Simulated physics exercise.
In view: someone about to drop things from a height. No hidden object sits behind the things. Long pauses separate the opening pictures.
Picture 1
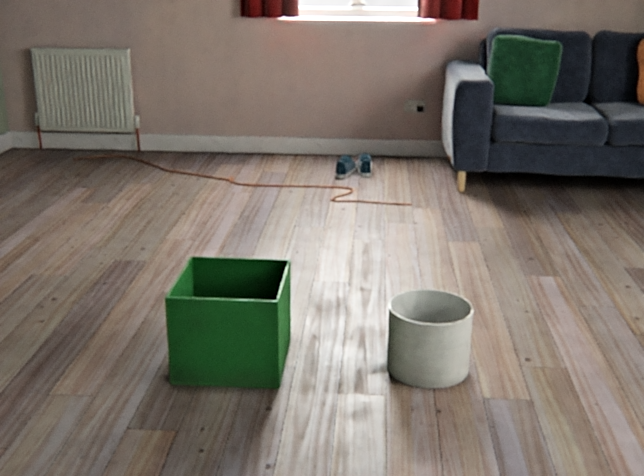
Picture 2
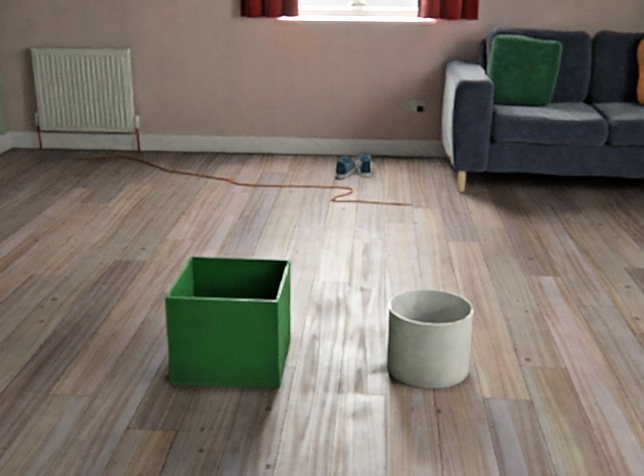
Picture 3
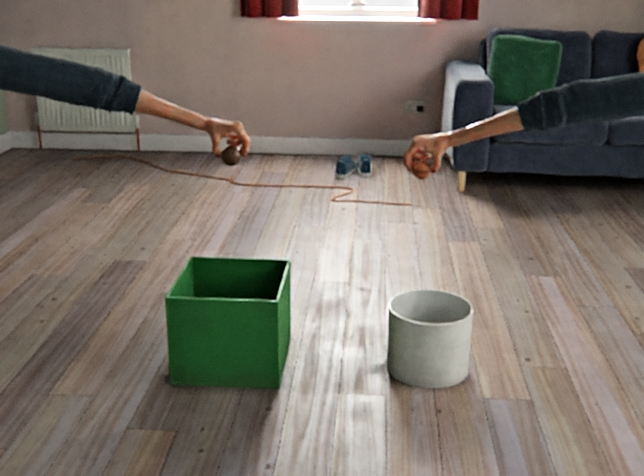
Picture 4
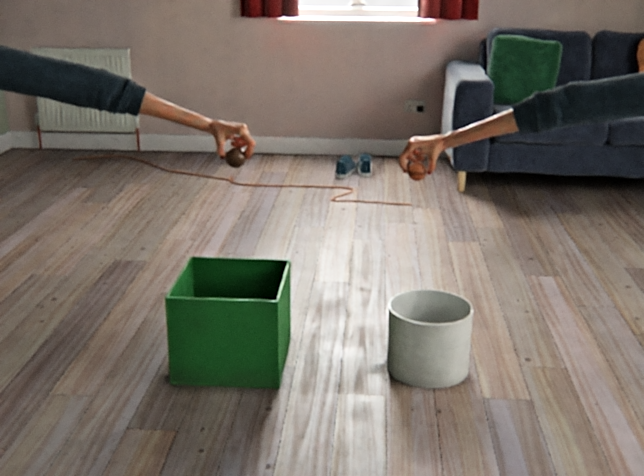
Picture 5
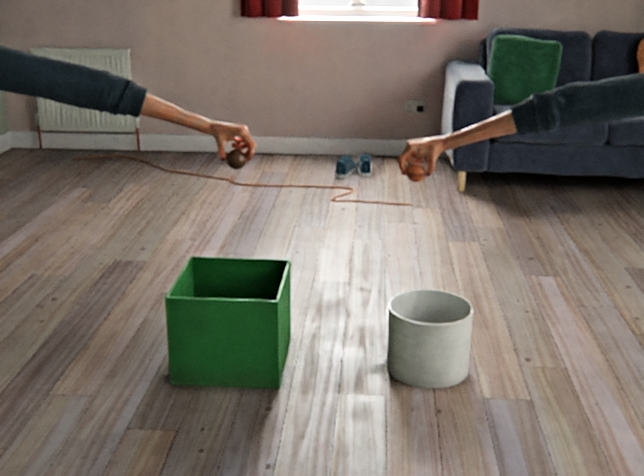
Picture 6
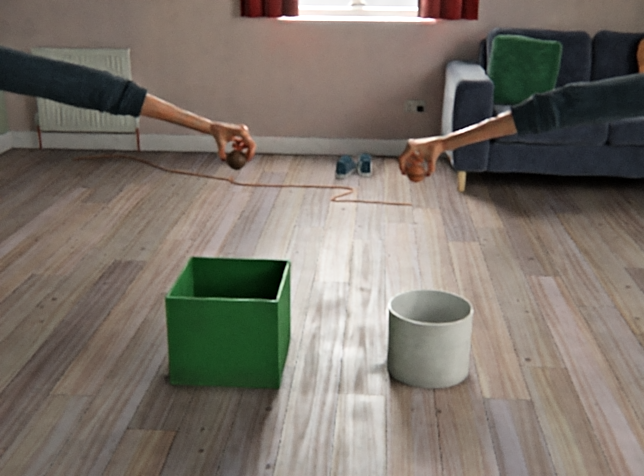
The footage shows a green box and a pale round bin on a wooden floor as two arms reach in from opposite sides, each hand holding a small round object above them, then shifting slightly and staying nearly still.
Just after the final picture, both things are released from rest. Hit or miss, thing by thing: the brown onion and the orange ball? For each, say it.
Brown onion: Hit; orange ball: Hit.
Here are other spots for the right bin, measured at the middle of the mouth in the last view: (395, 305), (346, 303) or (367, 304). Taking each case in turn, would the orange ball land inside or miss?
So the orange ball drops in the first time, fails to go in the second time and fails to go in the third time.
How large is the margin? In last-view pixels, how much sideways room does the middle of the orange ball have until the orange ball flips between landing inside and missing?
It takes a move of roughly 20 pixels to the left.
Then, 0.26 s past the last view, brown onion in the air near (239, 232); orange ball in the air near (413, 246).
Finally, the brown onion drops into the container, near (243, 350); the orange ball drops into the container, near (407, 357).
